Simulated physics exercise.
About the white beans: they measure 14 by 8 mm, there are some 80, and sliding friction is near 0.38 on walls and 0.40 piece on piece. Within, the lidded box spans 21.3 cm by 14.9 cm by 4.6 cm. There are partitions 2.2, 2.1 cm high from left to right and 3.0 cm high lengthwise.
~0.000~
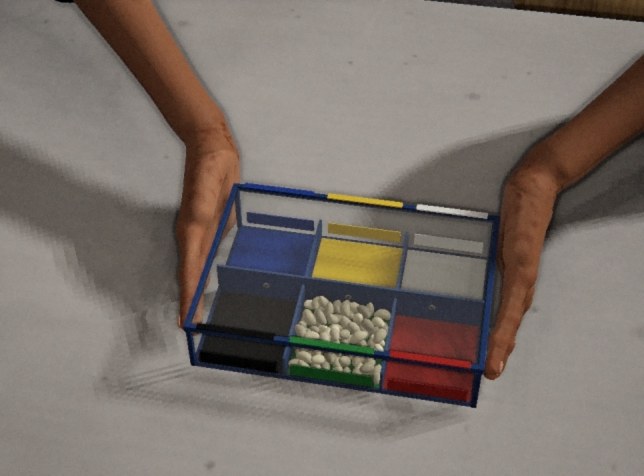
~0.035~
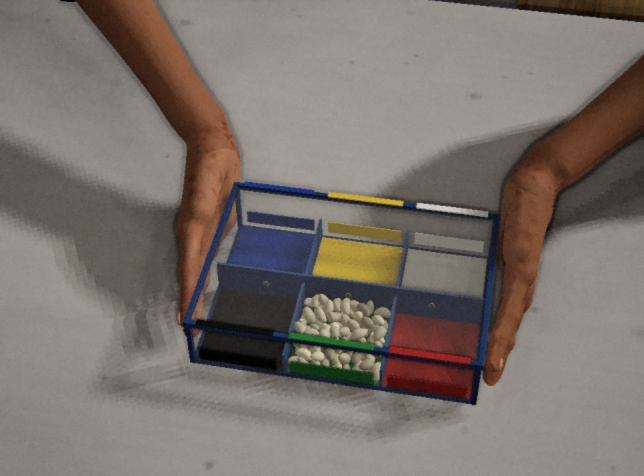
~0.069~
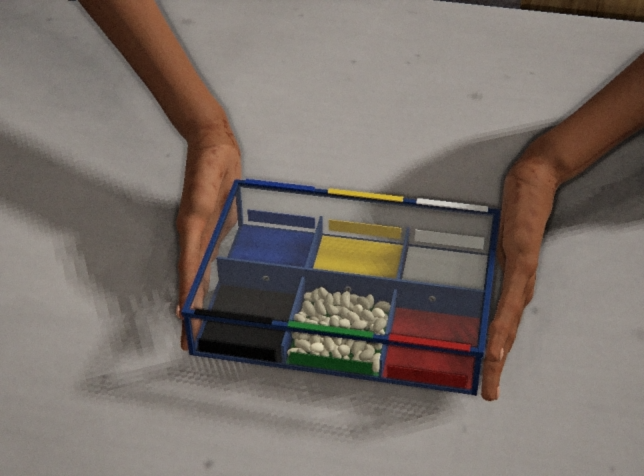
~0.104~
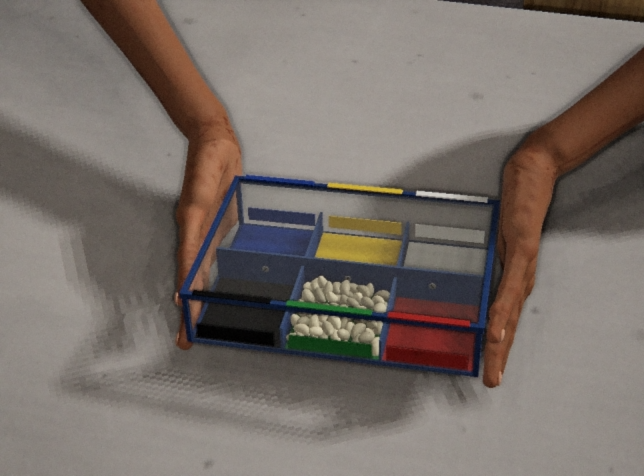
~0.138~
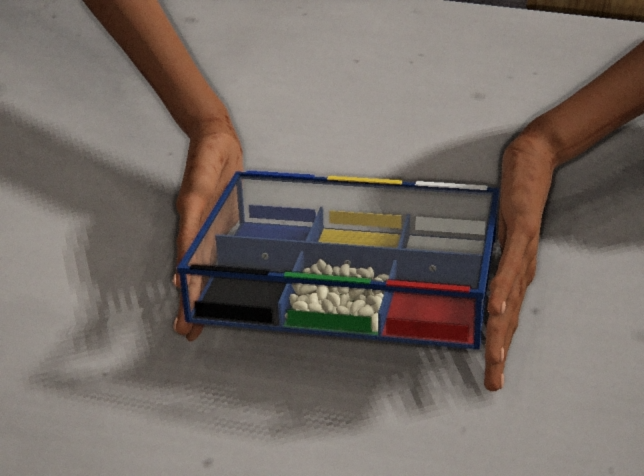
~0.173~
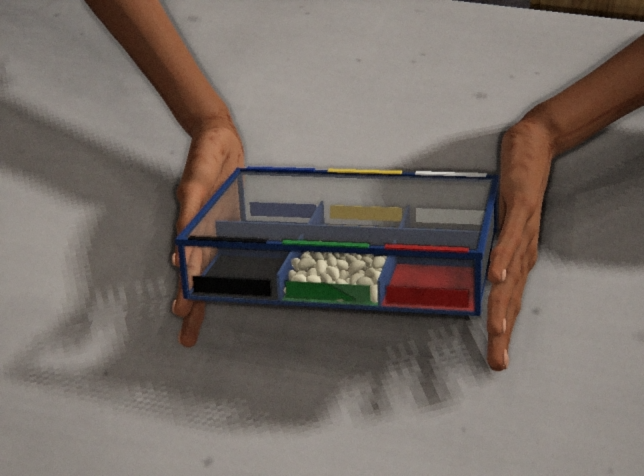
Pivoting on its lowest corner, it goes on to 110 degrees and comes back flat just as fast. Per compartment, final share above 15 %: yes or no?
Red compartment no; blue compartment yes; green compartment yes; yellow compartment yes; white compartment no; black compartment no.
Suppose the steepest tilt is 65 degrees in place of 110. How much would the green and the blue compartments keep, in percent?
Green 75 %, blue 10 %.
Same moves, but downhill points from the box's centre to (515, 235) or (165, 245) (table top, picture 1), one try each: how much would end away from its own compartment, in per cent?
90 and 100 %.
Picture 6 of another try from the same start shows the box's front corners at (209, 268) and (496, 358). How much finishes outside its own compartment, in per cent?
Around 100 per cent, it would seem.
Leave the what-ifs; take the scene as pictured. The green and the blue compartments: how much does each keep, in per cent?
Green: 30; blue: 40.
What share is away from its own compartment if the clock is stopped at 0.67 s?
At that instant it's around 40 per cent.
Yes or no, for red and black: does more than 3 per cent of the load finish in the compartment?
With red that fails, while with black that holds.
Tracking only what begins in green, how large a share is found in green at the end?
That compartment keeps close to 30 per cent of its own pieces.
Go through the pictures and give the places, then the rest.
The first picture shows box tilt 0 degrees, front corners at (190, 325) and (478, 367); green 100 %.
The second picture shows box tilt 1 degrees, front corners at (189, 322) and (478, 363).
The third picture shows box tilt 4 degrees, front corners at (188, 311) and (478, 350), lowest corner left back.
The fourth picture shows box tilt 10 degrees, front corners at (186, 293) and (478, 327), lowest corner left back.
The fifth picture shows box tilt 17 degrees, front corners at (184, 268) and (478, 292), lowest corner left back.
The sixth picture shows box tilt 24 degrees, front corners at (182, 240) and (477, 254), lowest corner left back; green 100 %. Its pace works out near 210 degrees a second.
Then, at 0.67 s, tilt 109 degrees; blue 10 %, green 60 %, yellow 15 %, black 10 %.
After 1.00 s, tilt 46 degrees; blue 40 %, green 30 %, yellow 20 %, black 10 %.
After 1.43 s, tilt 0 degrees; blue 40 %, green 30 %, yellow 20 %, black 10 %.
By 1.9 s all is still; red 0 %, blue 40 %, green 30 %, yellow 20 %, white 0 %, black 10 %.
